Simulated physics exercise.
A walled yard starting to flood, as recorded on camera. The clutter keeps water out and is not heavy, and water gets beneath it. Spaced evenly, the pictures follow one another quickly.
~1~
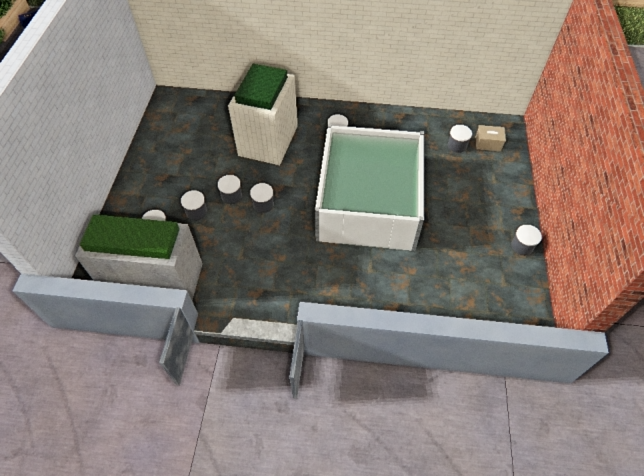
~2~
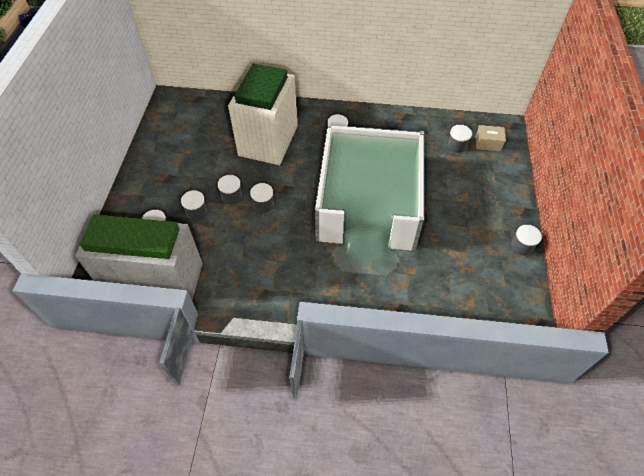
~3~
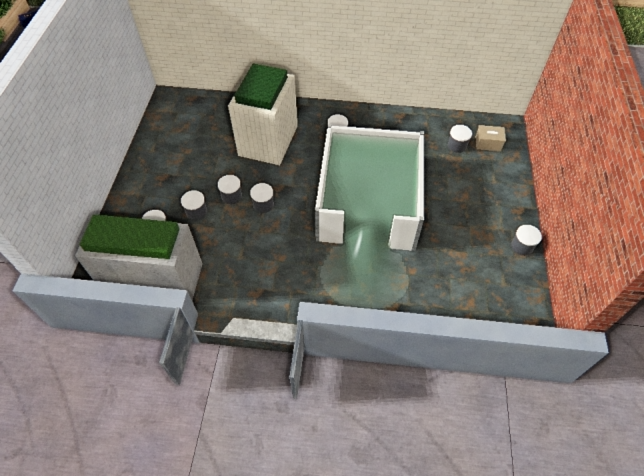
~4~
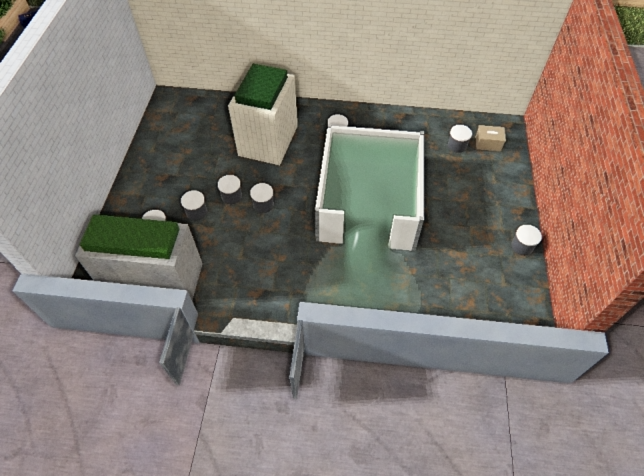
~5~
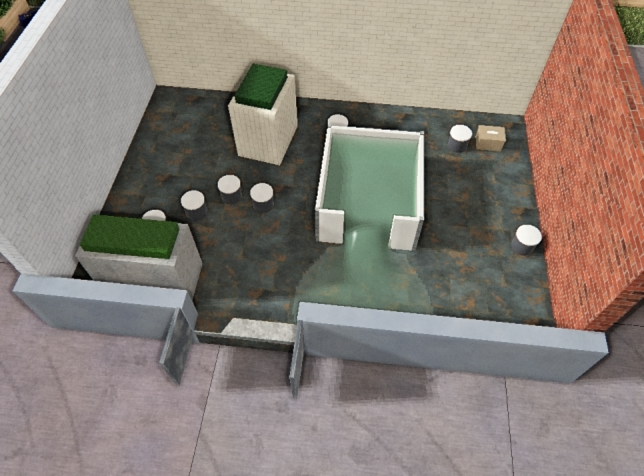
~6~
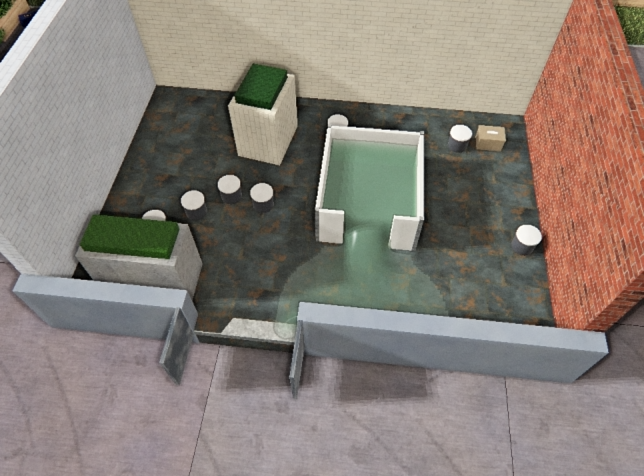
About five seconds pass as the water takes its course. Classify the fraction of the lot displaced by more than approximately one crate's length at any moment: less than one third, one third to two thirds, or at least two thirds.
The fraction is less than one third.
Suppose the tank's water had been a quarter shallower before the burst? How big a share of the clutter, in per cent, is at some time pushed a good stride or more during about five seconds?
My figure is 10 percent.
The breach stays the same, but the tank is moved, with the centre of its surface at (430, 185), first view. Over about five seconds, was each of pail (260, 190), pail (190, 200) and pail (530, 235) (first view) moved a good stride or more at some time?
First never went far, then displaced far, then displaced far.
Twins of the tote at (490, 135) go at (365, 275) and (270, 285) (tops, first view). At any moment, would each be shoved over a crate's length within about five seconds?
First one cleared the mark, second one cleared the mark.
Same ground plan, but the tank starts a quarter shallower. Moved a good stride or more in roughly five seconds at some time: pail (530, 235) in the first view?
Well, as it turns out: Made it that far.
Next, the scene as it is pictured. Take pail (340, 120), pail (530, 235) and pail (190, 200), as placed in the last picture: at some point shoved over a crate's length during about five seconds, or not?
Note, listed order - never went far / moved a long way / never went far.
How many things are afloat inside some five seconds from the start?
Count: 1.
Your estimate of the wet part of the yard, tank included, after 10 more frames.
By my count it's near 30 in a hundred.
A moment on, 0 of 8 are well off their spots; 0 afloat.
Next, 0 of 8 are well off their spots; 0 afloat.
Later, 1 of 8 are well off their spots; 0 afloat.
In the end, 2 of 8 are well off their spots, and 2 have been at some point; 1 afloat.
